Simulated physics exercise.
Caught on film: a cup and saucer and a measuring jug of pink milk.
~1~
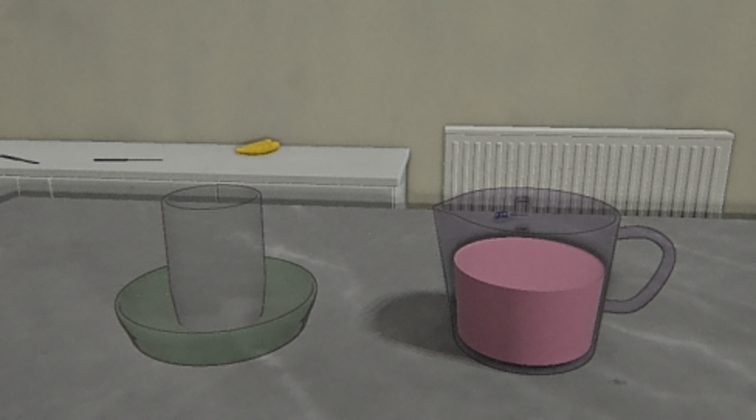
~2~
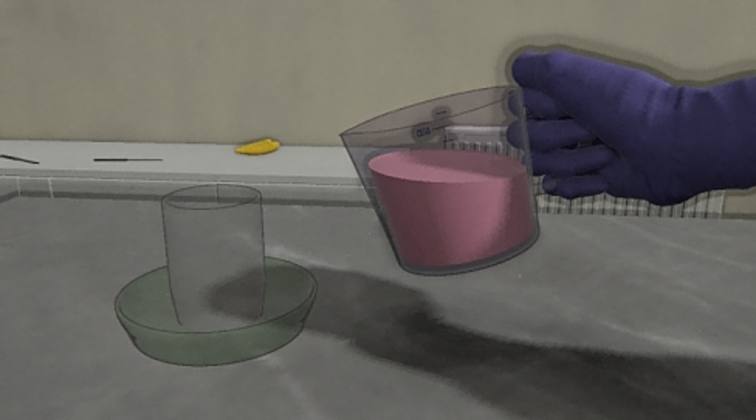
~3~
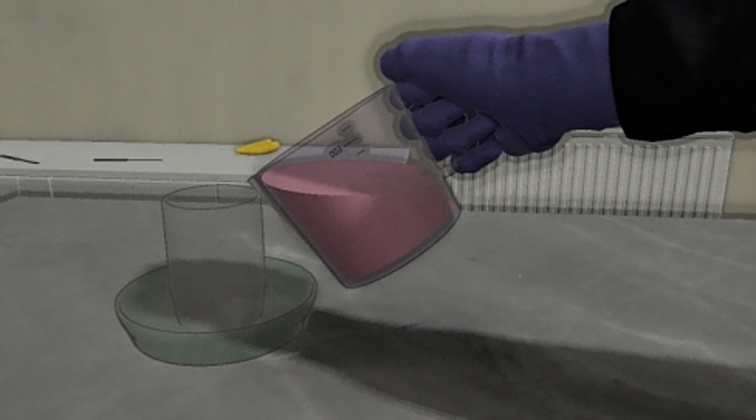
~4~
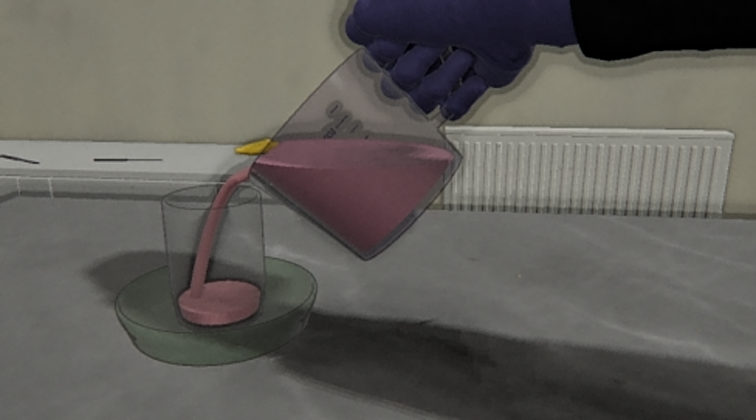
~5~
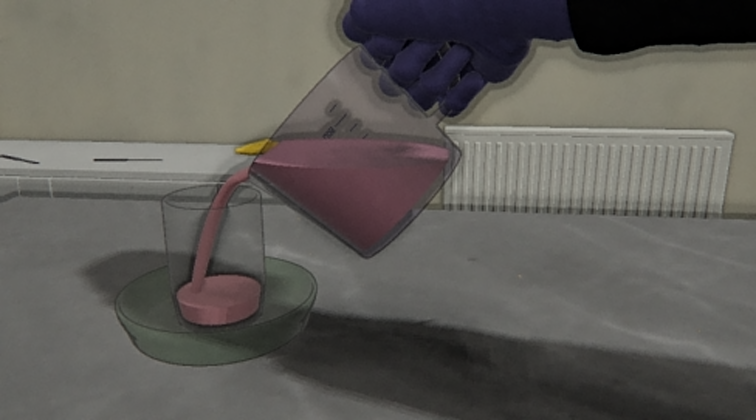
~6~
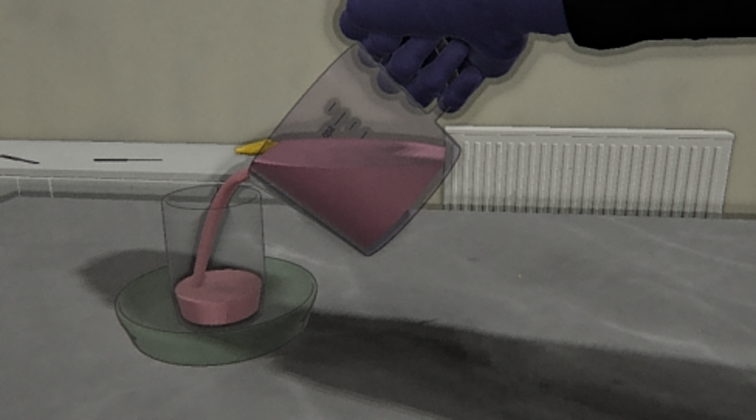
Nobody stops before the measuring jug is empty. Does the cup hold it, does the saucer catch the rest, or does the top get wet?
The pink milk gets as far as the saucer.
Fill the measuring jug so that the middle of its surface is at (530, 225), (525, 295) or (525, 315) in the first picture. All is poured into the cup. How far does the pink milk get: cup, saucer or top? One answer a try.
One after the other: On to the top, no farther than the cup, no farther than the cup.
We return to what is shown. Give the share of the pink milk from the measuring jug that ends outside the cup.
Near 30 in a hundred.
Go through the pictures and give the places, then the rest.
At the start; measuring jug (527, 271) about half full; cup (216, 253) empty; saucer (183, 341) dry, in the first frame.
A hand has the measuring jug; measuring jug about half full, surface at (448, 166); cup (216, 253) empty, in the second frame.
The measuring jug is tipped; measuring jug (360, 185) tipped 35° with all of its load; cup (216, 253) empty, in the third frame.
The stream is running; measuring jug (357, 156) tipped 45° with nearly all of its load; cup nearly empty, surface at (220, 298), in the fourth frame.
The stream is running; measuring jug (357, 154) tipped 50° with nearly all of its load; cup (216, 253) nearly empty, in the fifth frame.
The stream is running; measuring jug (355, 152) tipped 50° with nearly all of its load; cup about a quarter full, surface at (219, 287); saucer (183, 341) dry, in the sixth frame.
Shortly, the cup is about three quarters full; the saucer is dry.
Then, the cup is full to the brim; the saucer is wet, with room to spare.
At the finish, the cup is full to the brim; the saucer is wet, with room to spare.
